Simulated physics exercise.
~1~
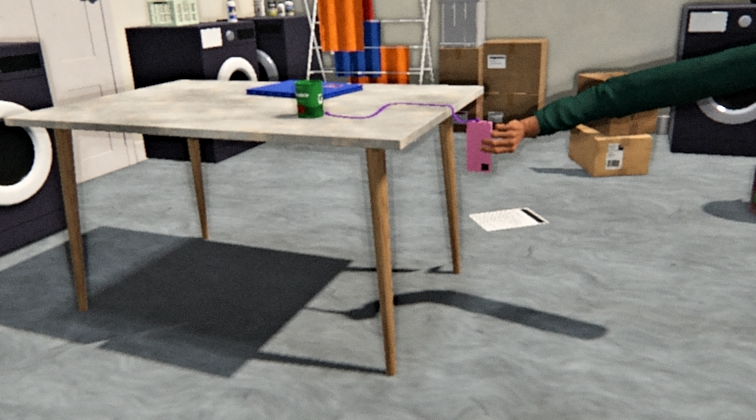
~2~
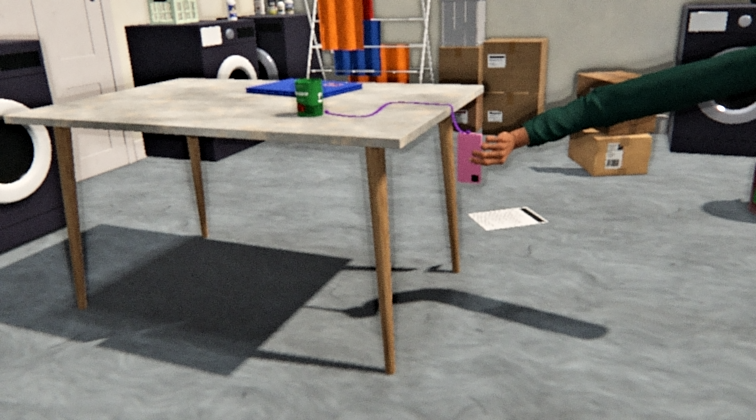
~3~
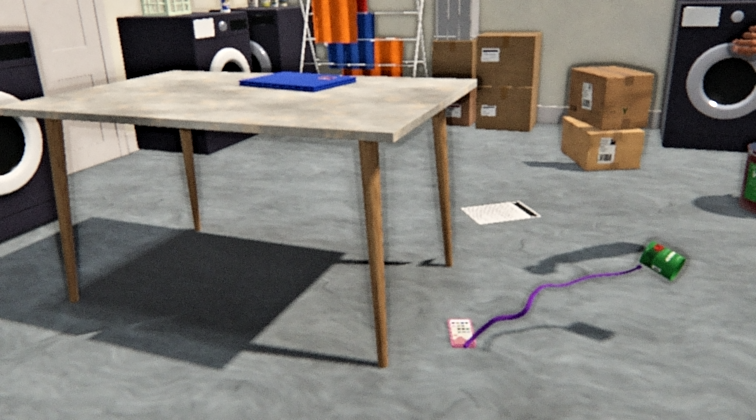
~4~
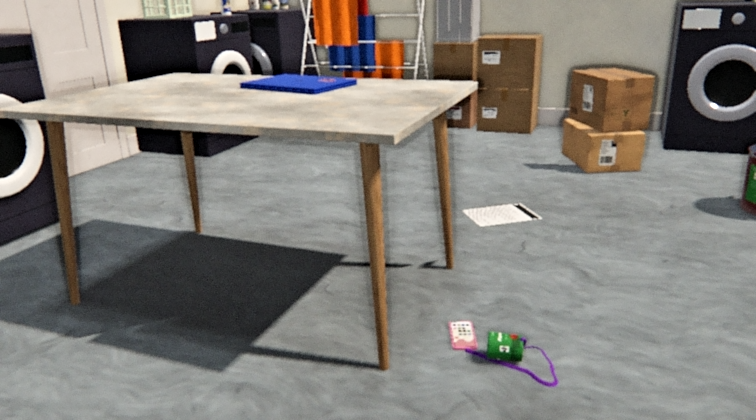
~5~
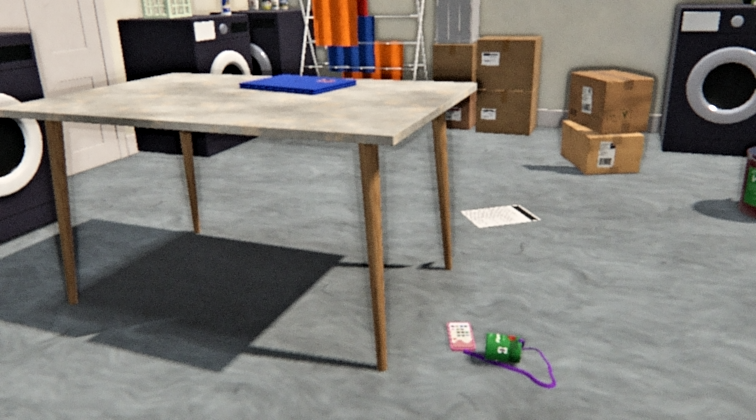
A pink phone tied by ribbon to a green cup drops, and both end up on the floor.
